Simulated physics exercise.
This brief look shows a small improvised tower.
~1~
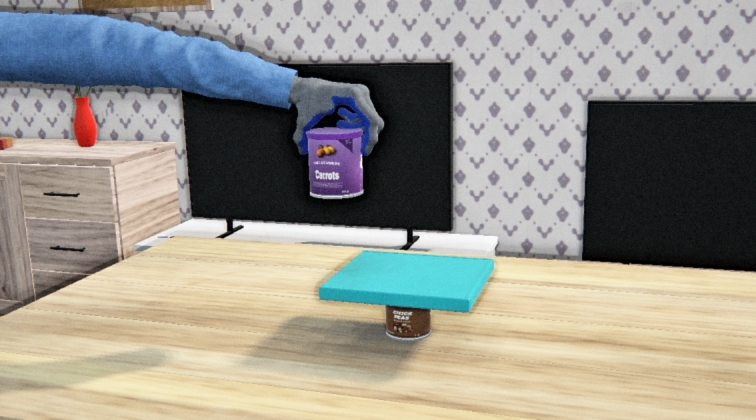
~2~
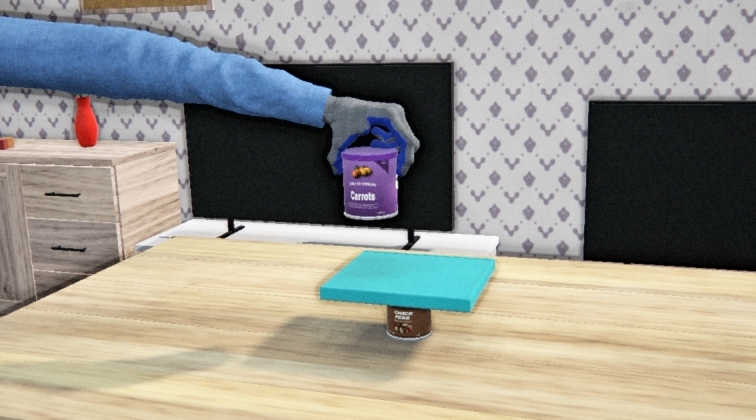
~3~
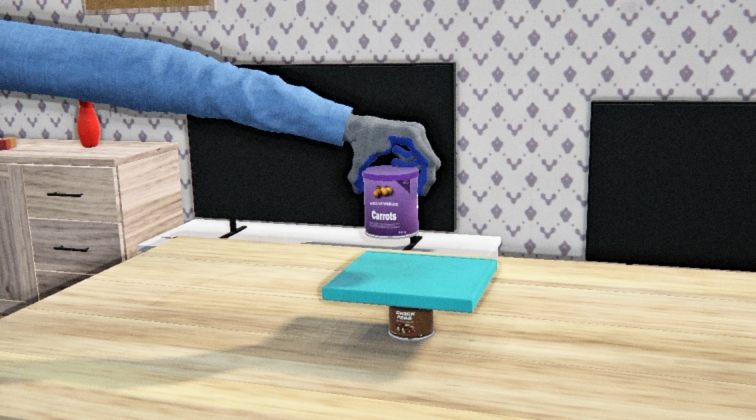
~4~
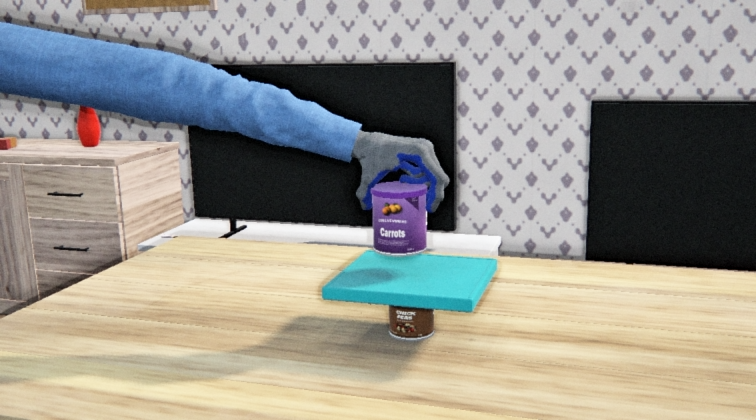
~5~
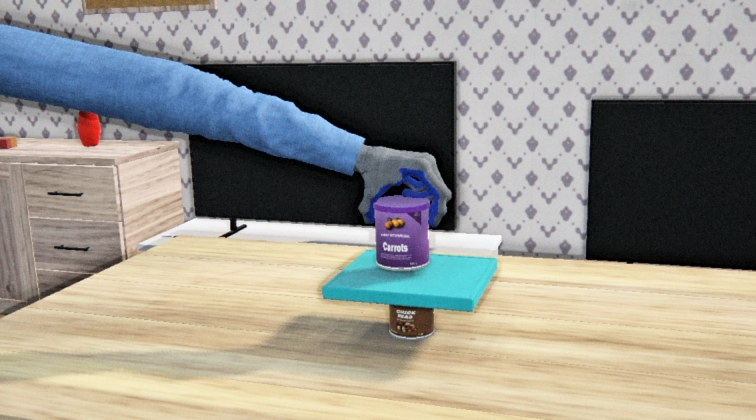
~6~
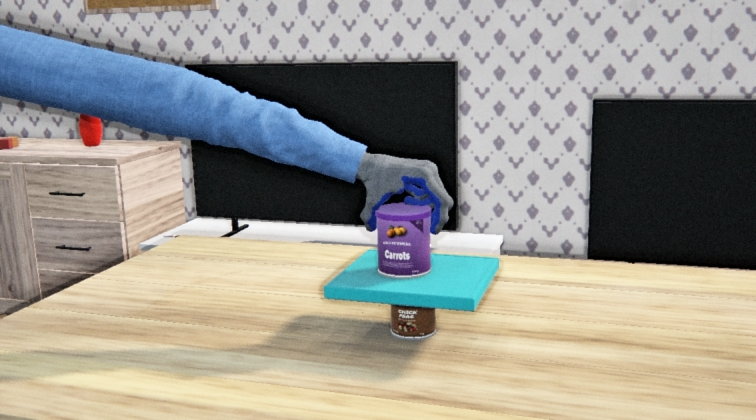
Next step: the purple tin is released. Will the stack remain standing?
Yes.
Then, 0.20 s after the last picture, nothing has stirred.
Then, 0.50 s after the last picture, purple tin resting near (404, 240).
At rest, all 3 in place. Seen from the same camera at the end, purple tin near (404, 240). The stack keeps its balance.
